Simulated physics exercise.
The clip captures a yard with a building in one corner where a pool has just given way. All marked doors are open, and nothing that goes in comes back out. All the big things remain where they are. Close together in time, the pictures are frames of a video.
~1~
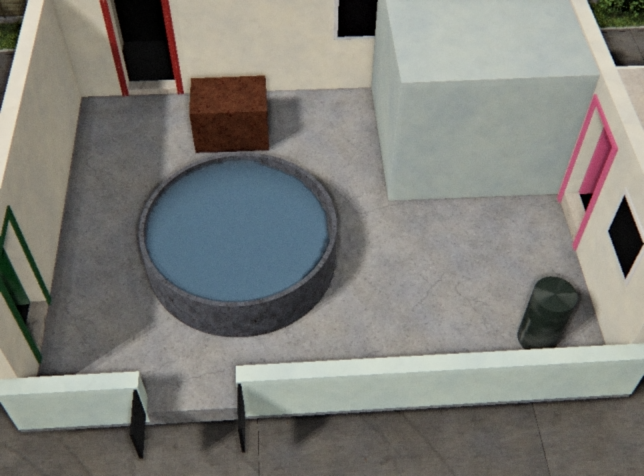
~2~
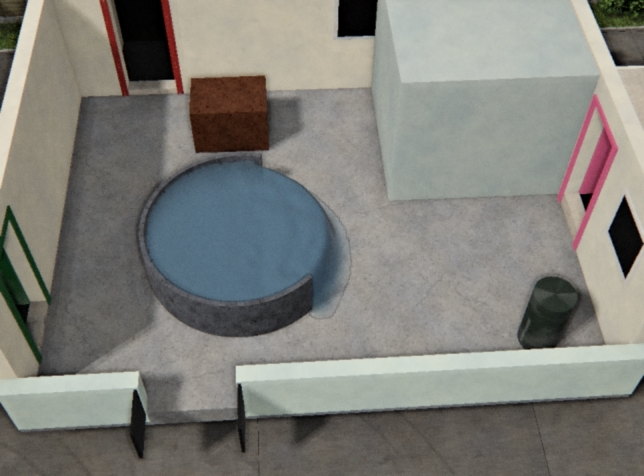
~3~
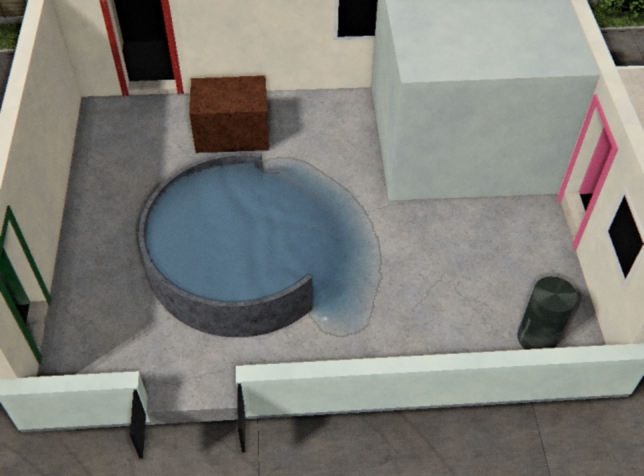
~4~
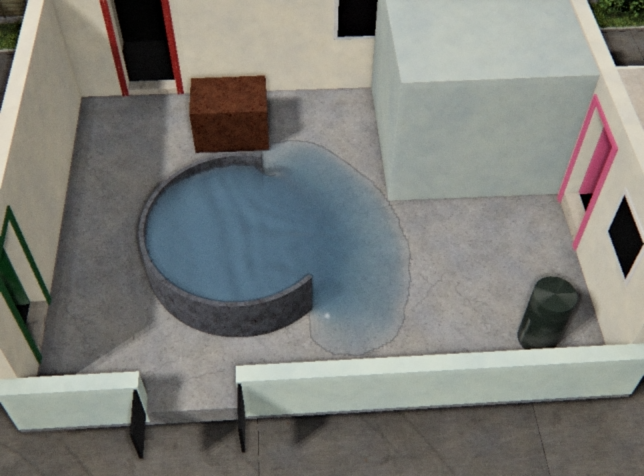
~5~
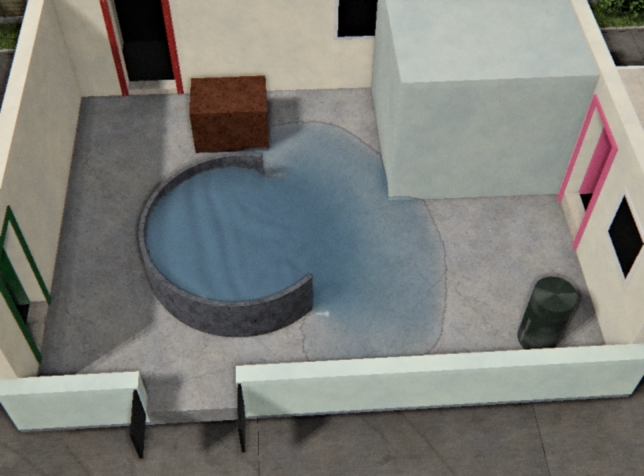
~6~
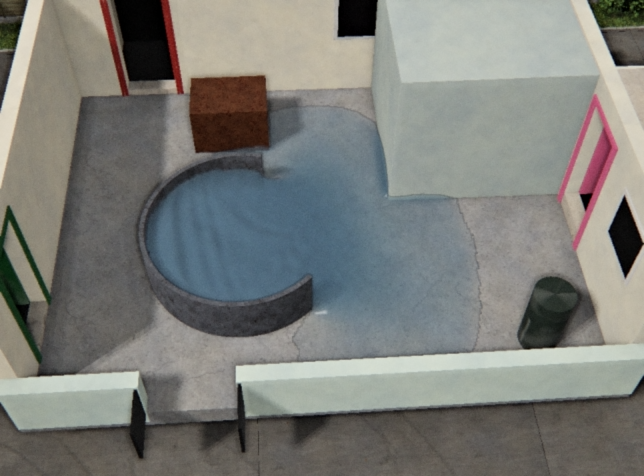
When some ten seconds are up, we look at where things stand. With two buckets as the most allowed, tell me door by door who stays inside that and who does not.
Here it is: The pink door does not; the red door stays inside it; the green door stays inside it.
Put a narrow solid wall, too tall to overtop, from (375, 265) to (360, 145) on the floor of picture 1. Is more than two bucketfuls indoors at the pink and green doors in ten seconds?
The pink door remains under the limit, the green door remains under the limit.
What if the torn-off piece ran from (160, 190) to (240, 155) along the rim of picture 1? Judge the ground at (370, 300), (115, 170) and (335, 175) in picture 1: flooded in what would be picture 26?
Point by point: Unwetted; soaked; soaked.
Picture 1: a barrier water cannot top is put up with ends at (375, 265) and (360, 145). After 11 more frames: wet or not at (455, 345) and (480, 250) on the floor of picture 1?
In turn: Covered, awash.
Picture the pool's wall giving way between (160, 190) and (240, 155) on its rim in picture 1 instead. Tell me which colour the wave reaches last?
The pink-painted one, I reckon.
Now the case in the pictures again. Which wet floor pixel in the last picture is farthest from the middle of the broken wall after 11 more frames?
Somewhere near (611, 372).
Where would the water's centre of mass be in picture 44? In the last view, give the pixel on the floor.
That puts it at around (362, 253).
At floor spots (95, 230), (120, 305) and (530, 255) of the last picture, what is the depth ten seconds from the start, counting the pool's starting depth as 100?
Approx. values, in order: 14 %, 14 %, 20 %.
A moment on, water covers 55 % of the floor; the pink door wet at the sill, nothing in, the red door not reached, the green door not reached.
Next, water covers 55 % of the floor; the pink door over two buckets in, the red door not reached, the green door not reached.
Then, water covers 65 % of the floor; the pink door far over two buckets in, the red door wet at the sill, nothing in, the green door not reached.
Later, water covers 95 % of the floor; the pink door far over two buckets in, the red door wet at the sill, nothing in, the green door wet at the sill, nothing in.
In the end, water covers 100 % of the floor; the pink door far over two buckets in, the red door wet at the sill, nothing in, the green door under two buckets in.
